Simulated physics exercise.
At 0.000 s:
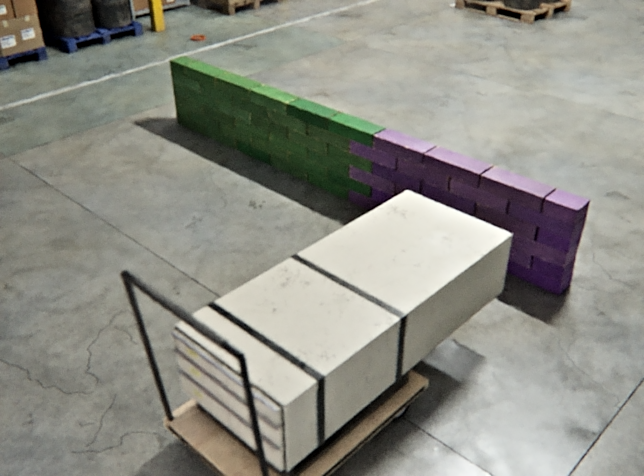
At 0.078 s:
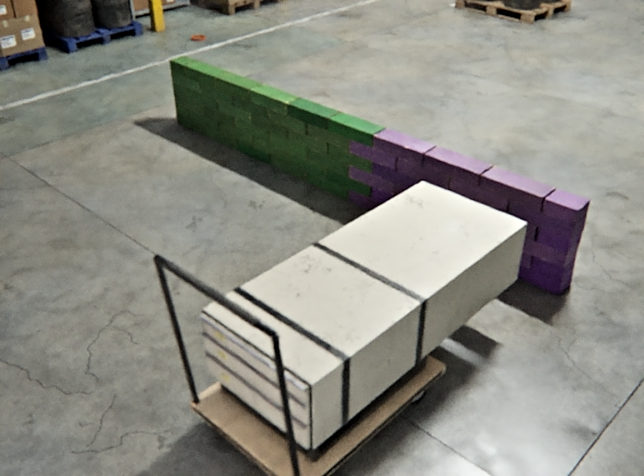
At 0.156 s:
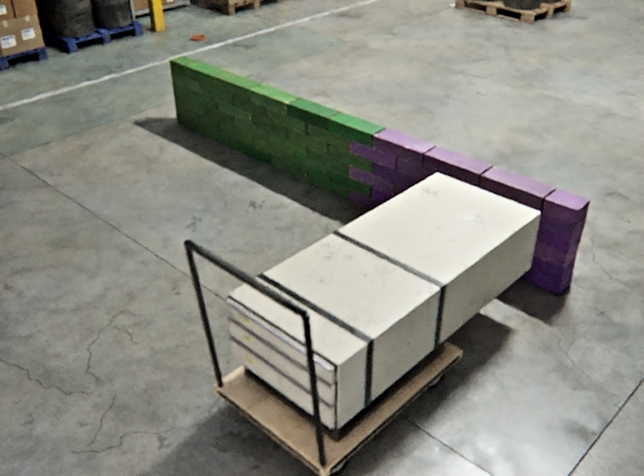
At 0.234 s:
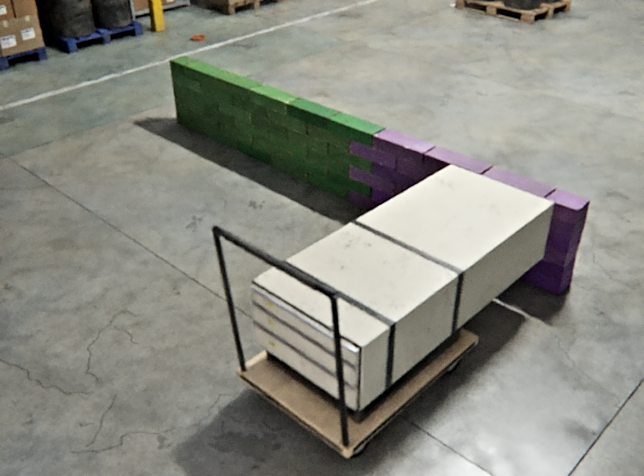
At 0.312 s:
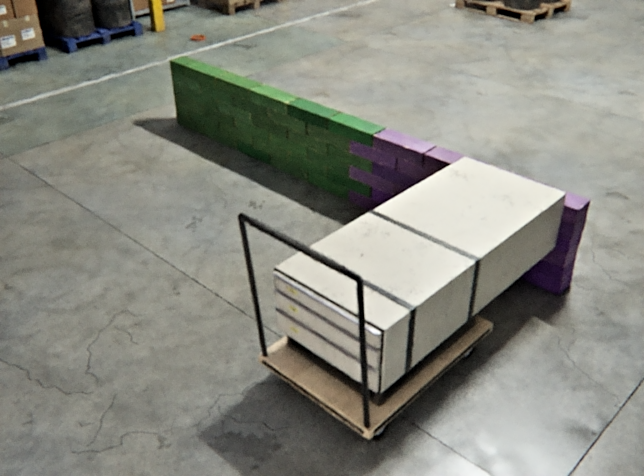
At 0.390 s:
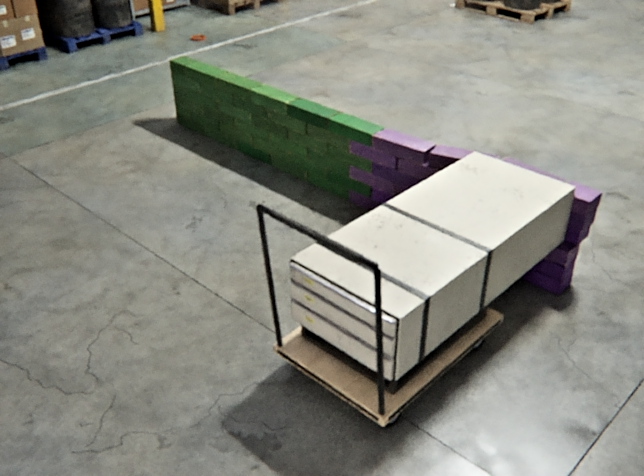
A flat trolley with a black handle, carrying a long white block bound with dark straps, moves across a grey warehouse floor, seen from above by a still camera. A low brick-like wall stands beyond it, green on the left and purple on the right, with loaded pallets behind. The trolley glides rightward and away until its load meets the purple part, pushing some pieces slightly out of line.
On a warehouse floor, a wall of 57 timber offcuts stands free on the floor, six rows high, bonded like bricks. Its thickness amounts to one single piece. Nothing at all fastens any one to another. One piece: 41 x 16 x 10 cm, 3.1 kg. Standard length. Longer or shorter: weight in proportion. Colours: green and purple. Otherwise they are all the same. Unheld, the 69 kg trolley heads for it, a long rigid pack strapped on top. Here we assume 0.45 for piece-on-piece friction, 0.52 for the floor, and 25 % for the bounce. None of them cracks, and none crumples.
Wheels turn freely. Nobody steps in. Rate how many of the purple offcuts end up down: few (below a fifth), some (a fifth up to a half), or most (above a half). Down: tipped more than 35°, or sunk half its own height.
Some.
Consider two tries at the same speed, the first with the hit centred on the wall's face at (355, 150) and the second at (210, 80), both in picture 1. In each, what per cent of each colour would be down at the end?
For purple it's 20 then 0 per cent, for green 20 then 30 per cent.
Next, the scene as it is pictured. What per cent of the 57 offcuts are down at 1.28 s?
By then 20 %.
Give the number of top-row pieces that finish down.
Count: 4.
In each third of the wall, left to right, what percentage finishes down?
Left third 0 per cent, middle 0 per cent, right 50 per cent.
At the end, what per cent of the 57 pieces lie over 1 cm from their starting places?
30 percent.
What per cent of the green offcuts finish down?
0 percent of the green ones.
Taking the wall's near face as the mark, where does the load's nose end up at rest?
I'd put it at around 95 cm past it.
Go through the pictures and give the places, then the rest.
In the first frame (each place is the centre of the face we see best), load (504, 257) 57 cm short of the wall; top purple offcut (397, 151); top green offcut (177, 68); all as stacked.
In the second frame, load (518, 245) 43 cm short of the wall; top purple offcut (397, 151).
In the third frame, load (533, 234) 29 cm short of the wall; top purple offcut (397, 151).
In the fourth frame, load (546, 224) 14 cm short of the wall; top purple offcut (397, 151).
In the fifth frame, load (558, 214) just touching; top purple offcut (397, 151).
In the sixth frame, load (568, 207) 10 cm into the wall's line; top purple offcut (397, 150) moved 9 mm; top green offcut (177, 68); steepest lean 4°, the offcut at (585, 234); 11 have shifted.
By 0.48 s, load 20 cm past the wall's line, still rolling; 2 of the 24 purple offcuts down (2 of 57 in all colours); top purple offcut tilted 6°.
By 0.66 s, load 41 cm past the wall's line, still rolling; 8 of the 24 purple offcuts down (8 of 57 in all colours); top purple offcut tilted 23°.
By 0.96 s, load 73 cm past the wall's line, still rolling; 10 of the 24 purple offcuts down (10 of 57 in all colours); top purple offcut tilted 56°, 13 cm lower.
By 1.28 s, load 90 cm past the wall's line, still rolling; 10 of the 24 purple offcuts down (10 of 57 in all colours); top purple offcut upside down.
When it is over (2.1 s), load 93 cm past the wall's line, stopped; 10 of the 24 purple offcuts down (10 of 57 in all colours); top purple offcut 49 cm lower; top green offcut unmoved. That is 42 per cent. In pixels of the last frame, middles, top purple offcut near (432, 174), top green offcut near (184, 66).
